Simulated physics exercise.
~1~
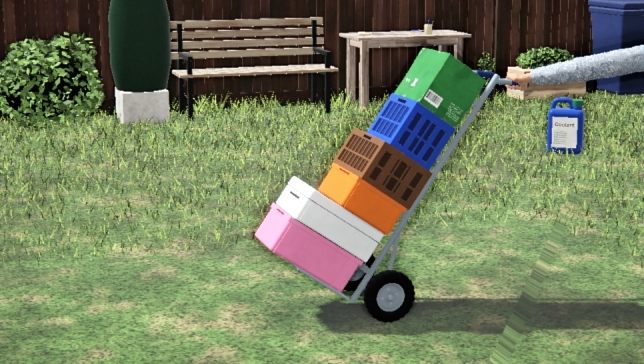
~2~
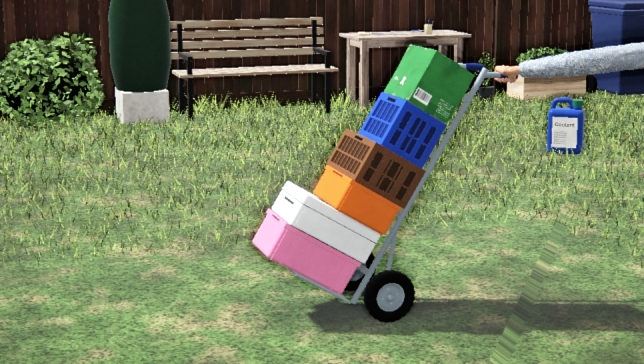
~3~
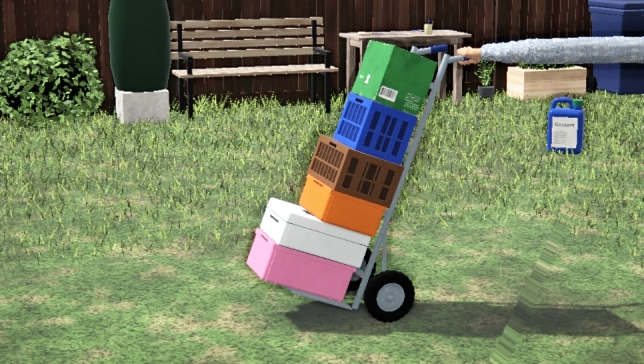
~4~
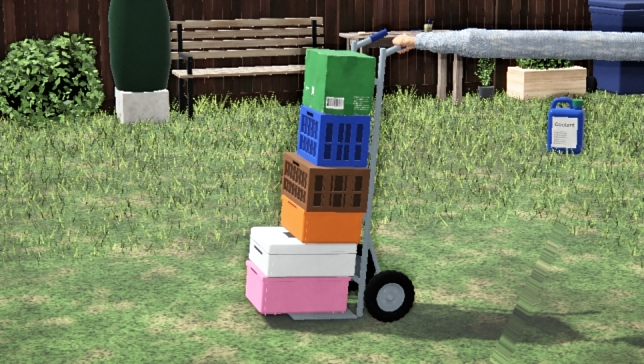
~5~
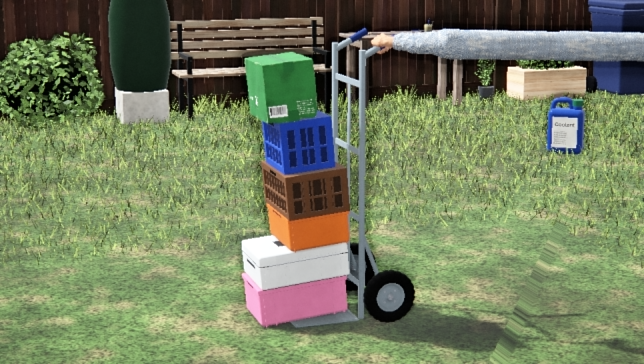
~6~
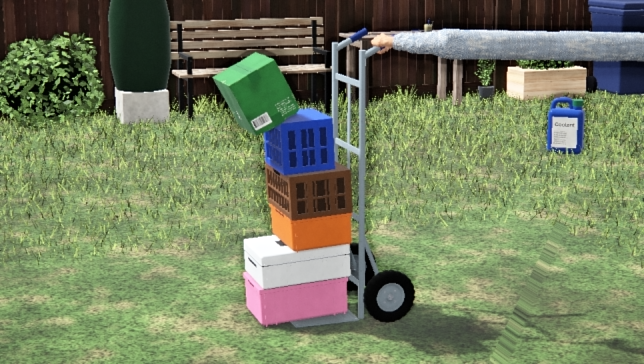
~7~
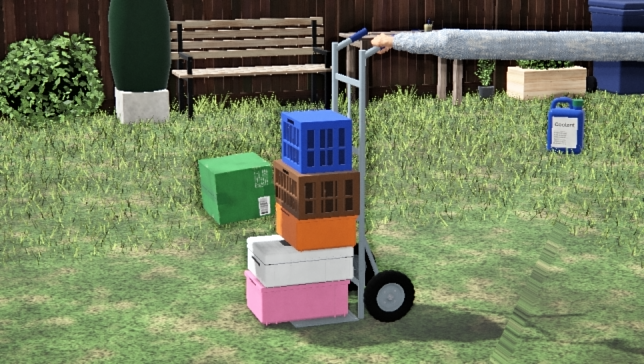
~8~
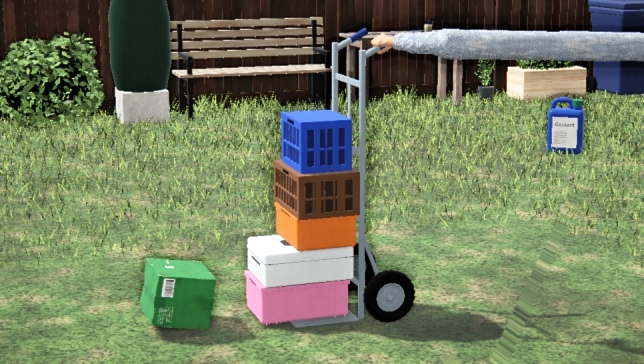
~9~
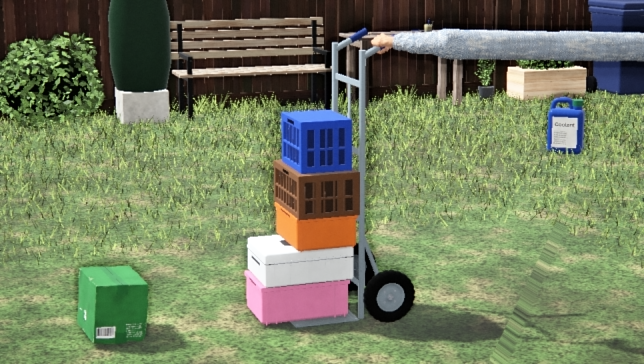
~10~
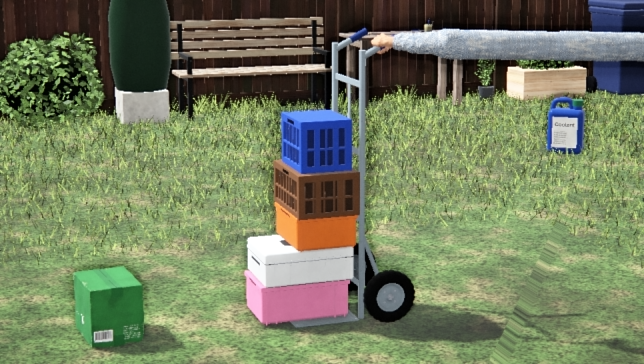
In a fenced backyard, a gray-sleeved arm tipped a hand truck stacked with colorful boxes and crates upright, and the green box on top toppled off to the left, tumbling onto the grass, where it came to rest while the others stayed stacked.
